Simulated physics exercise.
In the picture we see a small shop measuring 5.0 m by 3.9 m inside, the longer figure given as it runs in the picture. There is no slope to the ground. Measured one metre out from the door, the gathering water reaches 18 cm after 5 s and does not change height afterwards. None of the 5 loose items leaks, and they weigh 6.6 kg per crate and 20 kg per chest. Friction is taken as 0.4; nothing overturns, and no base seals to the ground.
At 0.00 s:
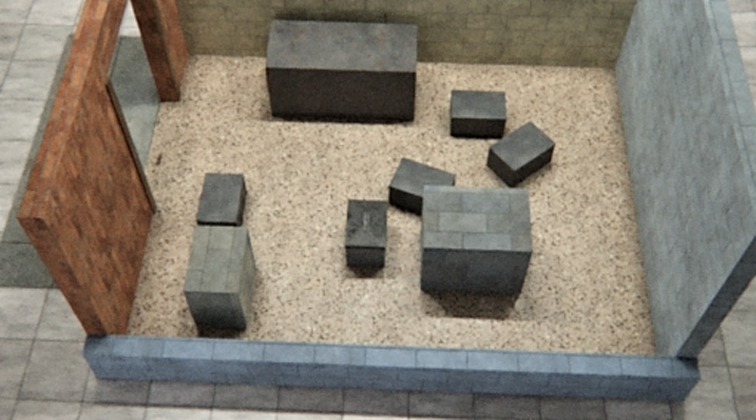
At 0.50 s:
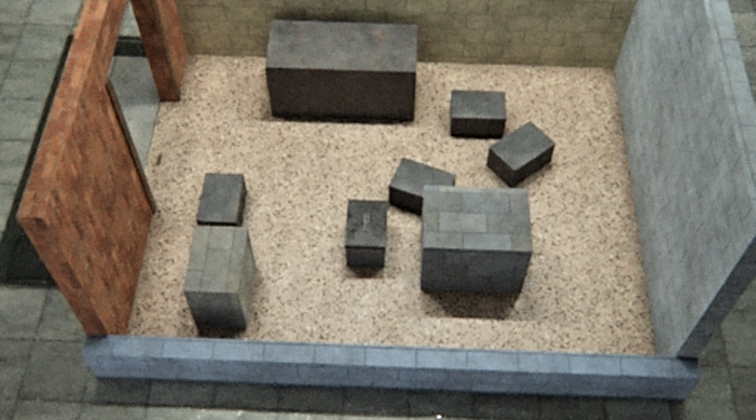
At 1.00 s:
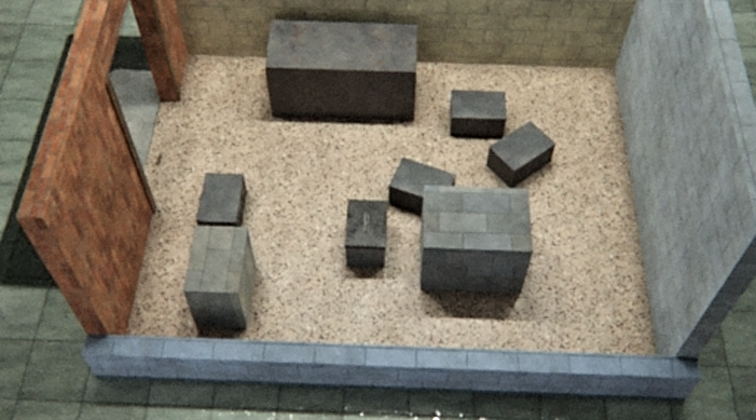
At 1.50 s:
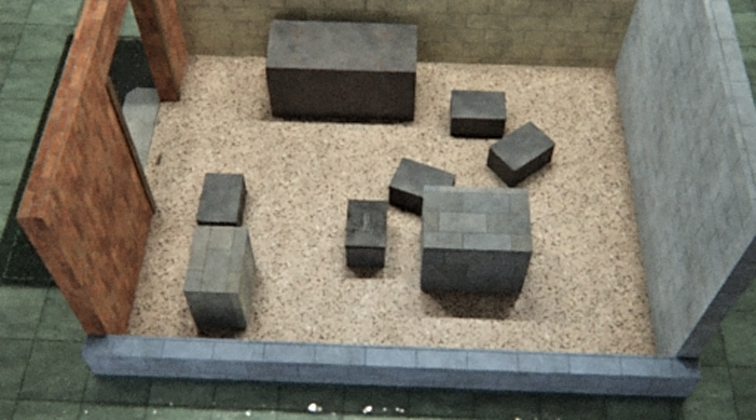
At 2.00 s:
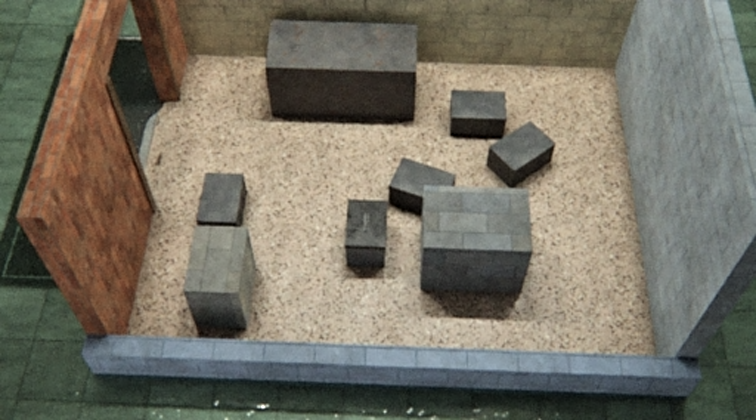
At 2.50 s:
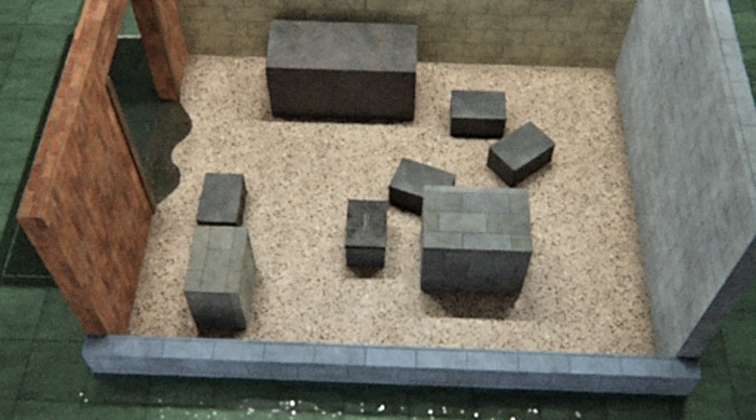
A small walled room with dark blocks stays still as water seeps through the left doorway.
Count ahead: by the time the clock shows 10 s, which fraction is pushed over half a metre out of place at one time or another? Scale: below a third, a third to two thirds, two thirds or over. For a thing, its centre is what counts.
Two thirds plus.
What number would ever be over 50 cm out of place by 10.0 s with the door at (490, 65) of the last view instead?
In that case the number is 4.
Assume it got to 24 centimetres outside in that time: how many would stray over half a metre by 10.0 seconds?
5.
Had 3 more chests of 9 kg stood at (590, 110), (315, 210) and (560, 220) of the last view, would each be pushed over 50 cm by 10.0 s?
Well, it goes below, above, above.
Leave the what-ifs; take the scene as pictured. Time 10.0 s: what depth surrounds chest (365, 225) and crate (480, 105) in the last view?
5 and 8 cm.
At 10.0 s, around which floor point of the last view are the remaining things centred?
The average lands around (481, 213).
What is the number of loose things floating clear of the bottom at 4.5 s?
My tally comes to 0.
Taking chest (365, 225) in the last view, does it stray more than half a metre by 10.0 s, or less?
That one comes out within the limit.
After 3.5 s 0 of 5 are over 50 cm from their spots; 0 afloat.
After 4.5 s 0 of 5 are over 50 cm from their spots; 0 afloat.
After 7.0 s 3 of 5 are over 50 cm from their spots; 1 afloat.
After 10.0 s 4 of 5 are over 50 cm from their spots, and 4 have been at some point; 4 afloat.
